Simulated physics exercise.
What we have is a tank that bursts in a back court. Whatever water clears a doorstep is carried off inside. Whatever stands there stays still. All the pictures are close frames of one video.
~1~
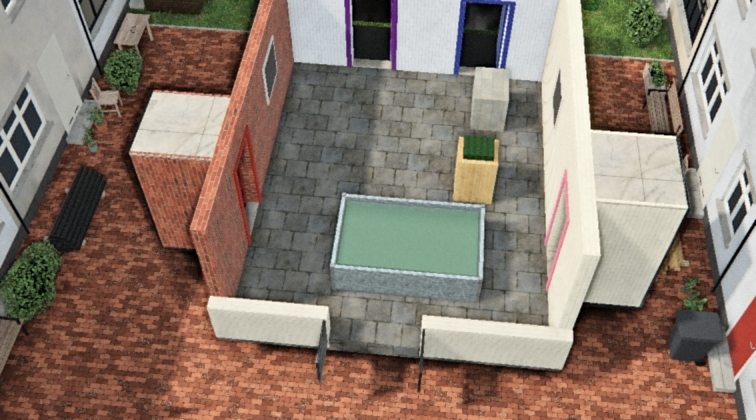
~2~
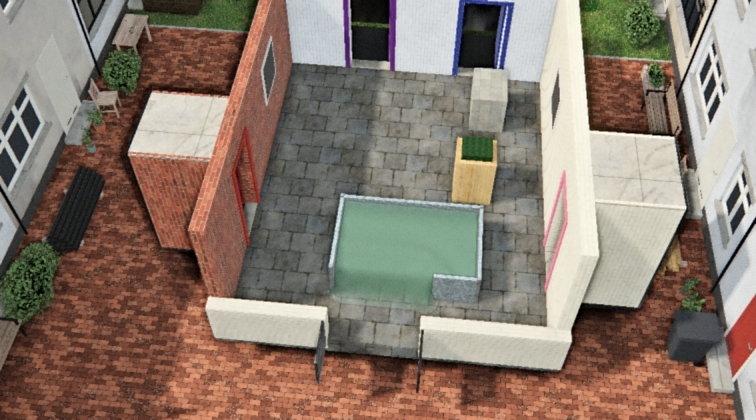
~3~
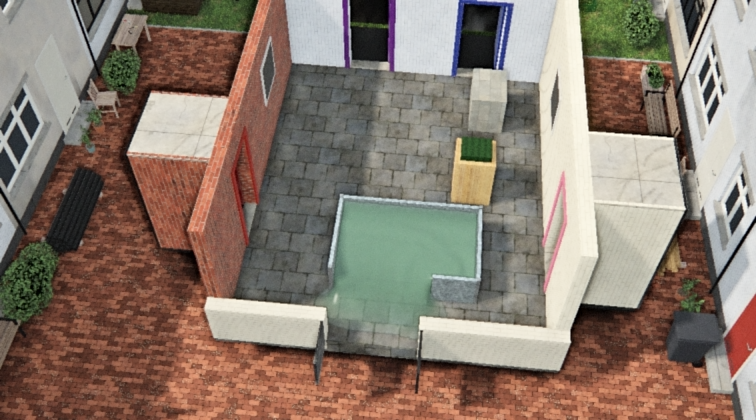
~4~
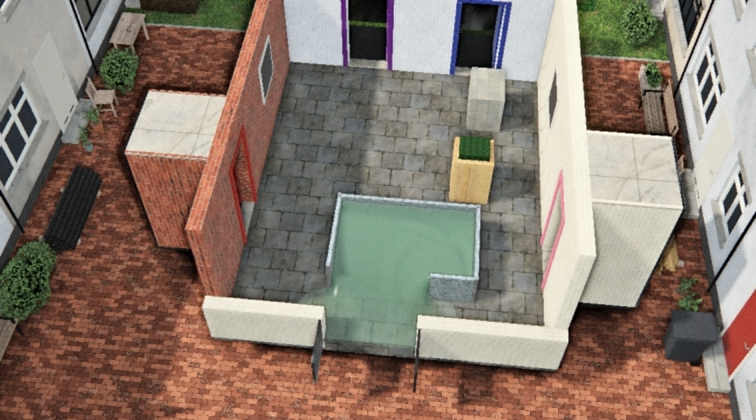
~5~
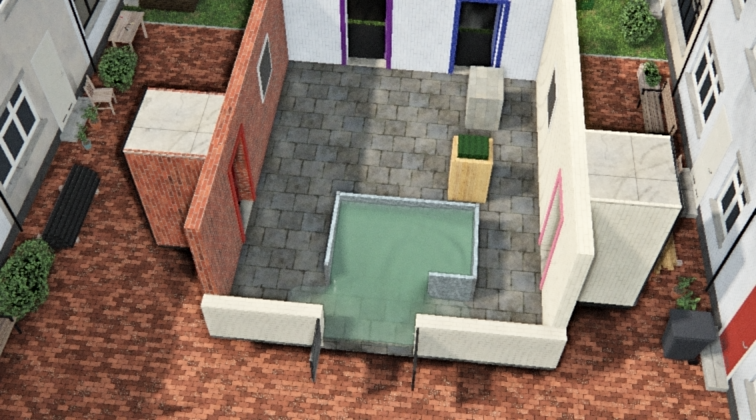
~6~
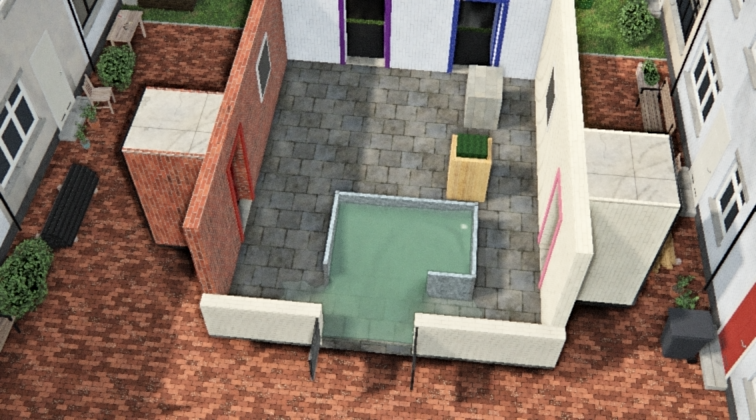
A low stone-walled tank of green water stands in a grey-paved back court, seen from high above and in front. A red brick wall is on the left, a cream one on the right, with a wooden planter behind the tank and an open gate in front. The tank's front wall opens at its left part and water spreads forward to the gateway, while the view shifts very slightly.
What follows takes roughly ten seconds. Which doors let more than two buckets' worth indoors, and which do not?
The pink door does not; the red door does not; the blue door does not; the purple door does not.
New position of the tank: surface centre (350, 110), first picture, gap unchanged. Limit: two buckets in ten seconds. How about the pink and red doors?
The pink one floods; the red one takes more.
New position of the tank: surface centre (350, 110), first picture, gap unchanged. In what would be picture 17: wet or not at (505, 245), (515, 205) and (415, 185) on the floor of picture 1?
In order: Untouched, untouched, untouched.
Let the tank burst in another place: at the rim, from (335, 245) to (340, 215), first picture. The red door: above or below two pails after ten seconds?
As far as I can tell, the red door breaks the threshold.
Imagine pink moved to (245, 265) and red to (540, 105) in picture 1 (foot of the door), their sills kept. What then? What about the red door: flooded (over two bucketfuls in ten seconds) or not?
As far as I can tell, the red door comes in lower.
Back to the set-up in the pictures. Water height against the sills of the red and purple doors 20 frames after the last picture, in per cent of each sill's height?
Depth ratios, approx.: 130 and 0 percent.
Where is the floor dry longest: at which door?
I'd go with the blue one.
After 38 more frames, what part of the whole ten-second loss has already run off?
Note - share reached: 90 %.
A moment on, water covers 15 % of the floor; the pink door not reached, the red door not reached, the blue door not reached, the purple door not reached.
Next, water covers 20 % of the floor; the pink door wet at the sill, nothing in, the red door not reached, the blue door not reached, the purple door not reached.
Then, water covers 35 % of the floor; the pink door under two buckets in, the red door wet at the sill, nothing in, the blue door not reached, the purple door not reached.
Later, water covers 55 % of the floor; the pink door under two buckets in, the red door wet at the sill, nothing in, the blue door not reached, the purple door not reached.
In the end, water covers 55 % of the floor; the pink door under two buckets in, the red door wet at the sill, nothing in, the blue door wet at the sill, nothing in, the purple door wet at the sill, nothing in.
